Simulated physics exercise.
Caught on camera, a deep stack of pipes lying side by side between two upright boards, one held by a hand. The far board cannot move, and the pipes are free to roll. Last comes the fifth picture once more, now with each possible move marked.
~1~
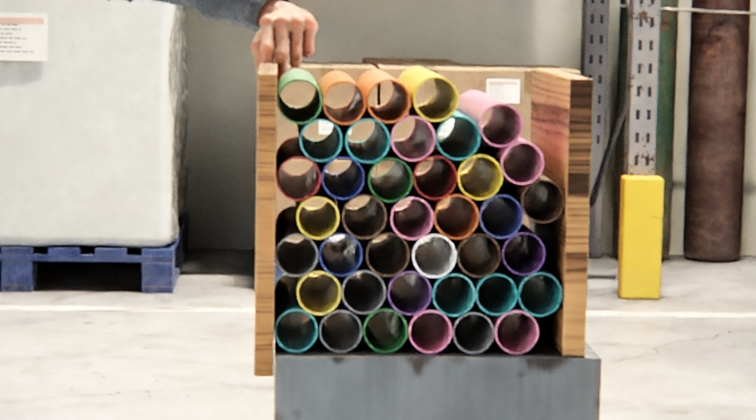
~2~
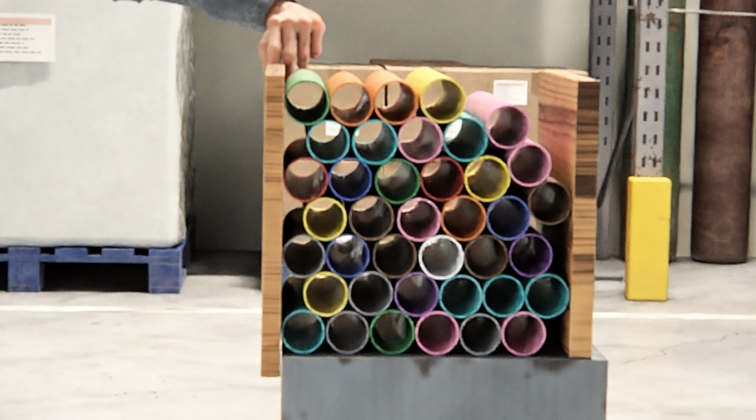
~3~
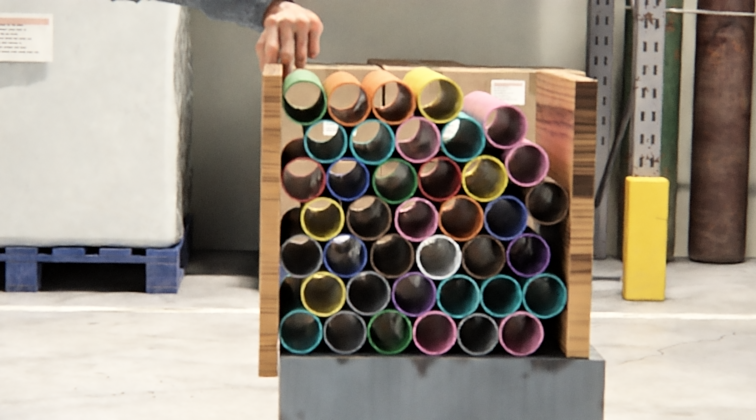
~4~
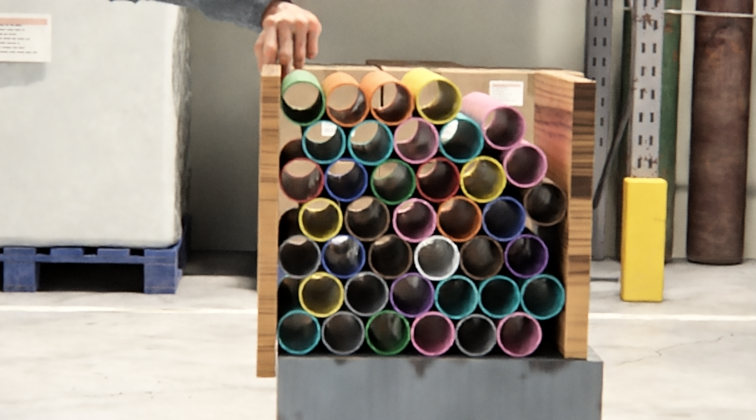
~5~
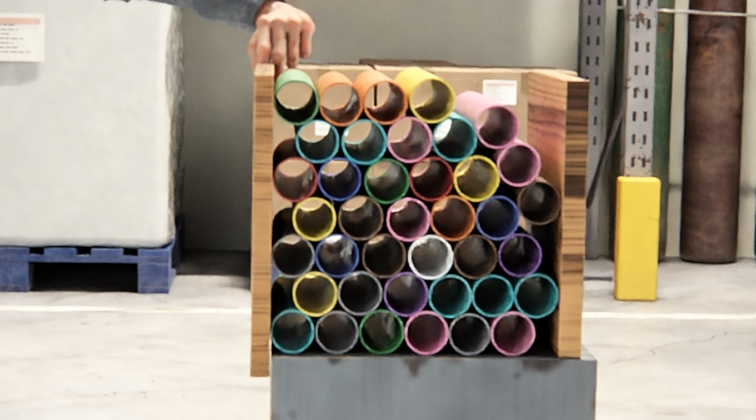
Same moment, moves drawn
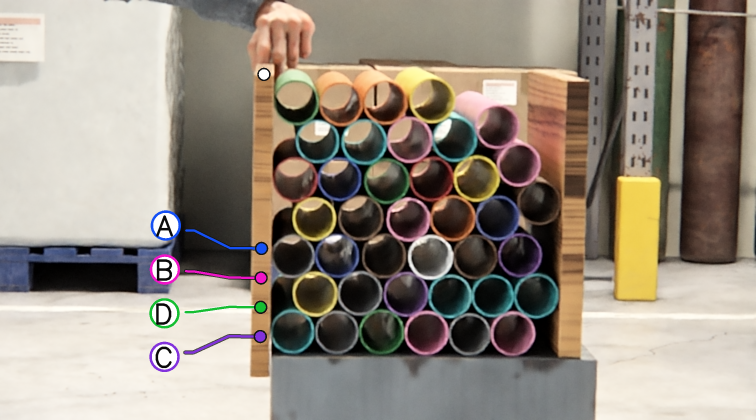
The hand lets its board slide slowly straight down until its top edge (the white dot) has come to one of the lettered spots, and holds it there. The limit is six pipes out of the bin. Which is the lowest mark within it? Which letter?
No lower than B.
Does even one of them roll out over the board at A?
Yes, at A.
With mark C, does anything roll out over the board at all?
At C: Yes.
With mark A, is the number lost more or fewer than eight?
It loses fewer than eight.
On the marked copy, A at (262, 248); B at (261, 278); C at (260, 337); D at (261, 307); the white dot at (264, 74).
Following B. Soon after the start, top of the board (272, 161).
Later, top of the board (271, 259).
In the end, top of the board (271, 276), four out over the board.
As for the rest, A four out over the board; C more than six out over the board; D more than six out over the board.
